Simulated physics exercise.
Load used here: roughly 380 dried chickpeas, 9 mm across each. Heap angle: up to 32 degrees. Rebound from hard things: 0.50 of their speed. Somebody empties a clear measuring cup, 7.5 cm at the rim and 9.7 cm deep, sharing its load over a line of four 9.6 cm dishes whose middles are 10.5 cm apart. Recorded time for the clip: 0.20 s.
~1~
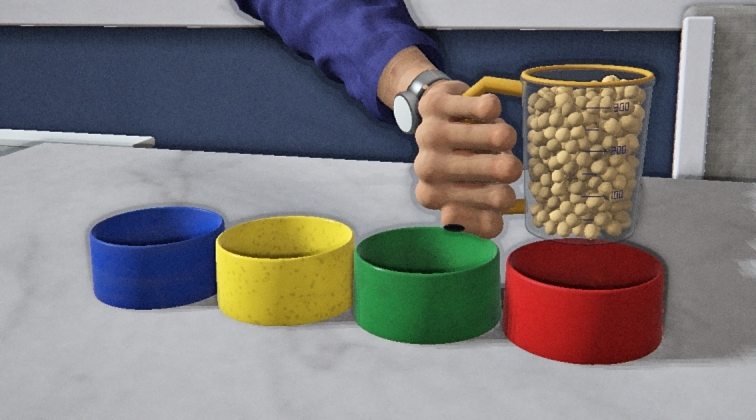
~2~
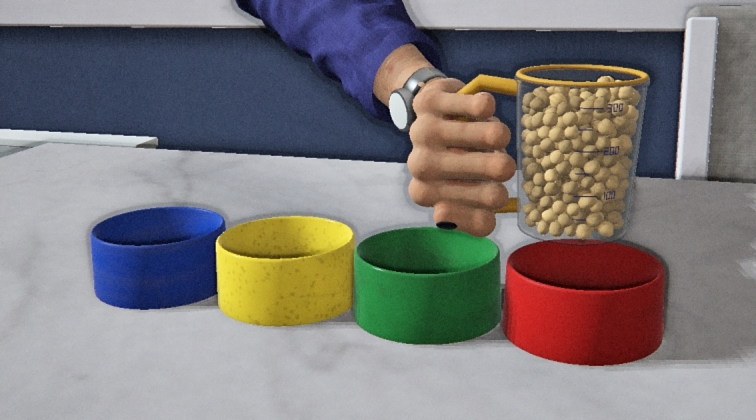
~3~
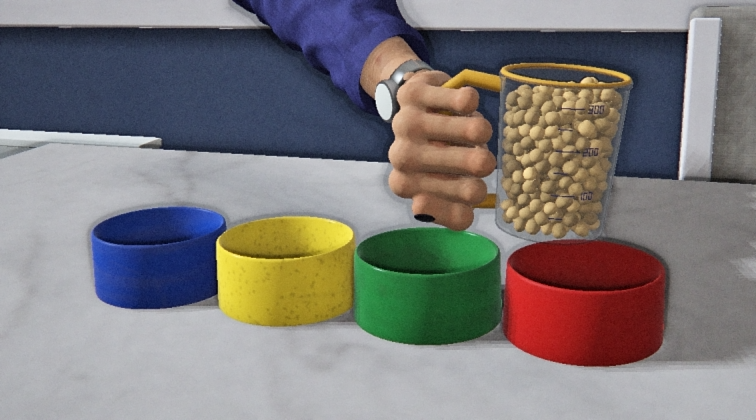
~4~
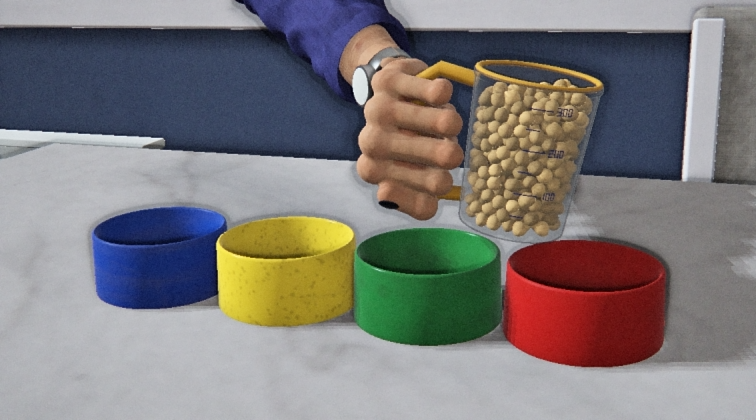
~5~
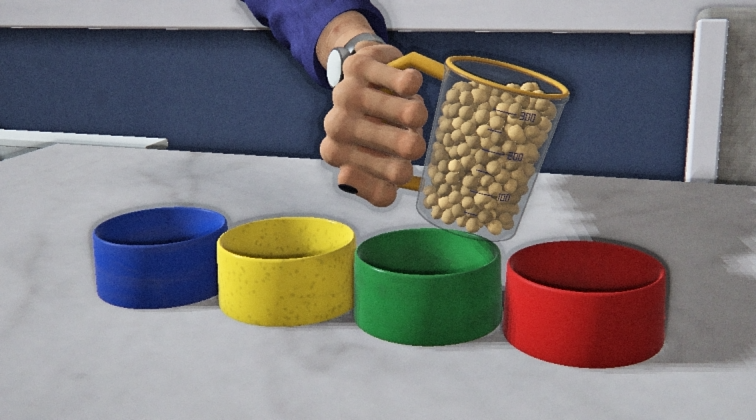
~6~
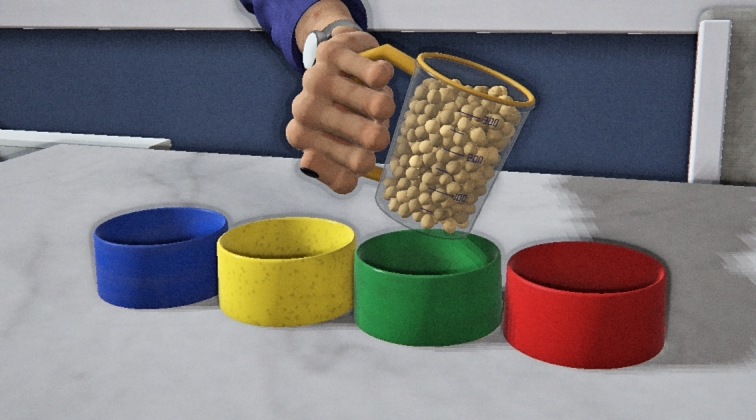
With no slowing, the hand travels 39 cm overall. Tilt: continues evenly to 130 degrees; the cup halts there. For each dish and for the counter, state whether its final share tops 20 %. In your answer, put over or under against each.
Red dish - under; blue dish - over; green dish - under; yellow dish - under; counter - over.
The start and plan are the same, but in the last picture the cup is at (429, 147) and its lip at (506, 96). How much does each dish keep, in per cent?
Red 0, blue 80, green 0, yellow 0.
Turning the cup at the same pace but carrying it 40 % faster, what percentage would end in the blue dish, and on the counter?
Shares: Blue 70, counter 30.
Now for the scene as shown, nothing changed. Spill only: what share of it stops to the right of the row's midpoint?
0 per cent.
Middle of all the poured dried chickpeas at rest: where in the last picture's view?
Roughly pixel (147, 260).
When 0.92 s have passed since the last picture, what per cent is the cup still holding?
About 10 percent of the load.
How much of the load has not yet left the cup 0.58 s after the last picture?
Reading: Approx. 95 %.
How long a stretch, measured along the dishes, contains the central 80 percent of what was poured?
It spans about 10 centimetres along the dishes.
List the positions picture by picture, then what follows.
In the first frame, cup at (583, 153), tilt 0 degrees, lip at (652, 77), moved 0.0 cm; middle of the pieces at (581, 162); red dish at (584, 264); green dish at (427, 250); yellow dish at (285, 238); blue dish at (158, 226).
In the second frame, cup at (577, 153), tilt 1 degrees, lip at (646, 78), moved 0.4 cm; middle of the pieces at (575, 162).
In the third frame, cup at (557, 152), tilt 4 degrees, lip at (629, 82), moved 1.6 cm; middle of the pieces at (555, 161).
In the fourth frame, cup at (524, 151), tilt 9 degrees, lip at (601, 87), moved 3.7 cm; middle of the pieces at (521, 160).
In the fifth frame, cup at (486, 149), tilt 15 degrees, lip at (566, 95), moved 6.2 cm; middle of the pieces at (482, 157).
In the sixth frame, cup at (449, 148), tilt 21 degrees, lip at (531, 103), moved 8.6 cm; middle of the pieces at (444, 155); red dish at (585, 267); green dish at (427, 252); yellow dish at (287, 238); blue dish at (162, 226).
Then, 0.35 s after the last picture, tilt 75 degrees; cup holds 100 %.
Then, 0.58 s after the last picture, tilt 110 degrees; cup holds 95 %, blue 5 %.
Then, 0.92 s after the last picture, tilt 130 degrees; cup holds 10 %, blue 65 %.
In the end, red 0 %, blue 70 %, green 0 %, yellow 0 %, counter 30 %.
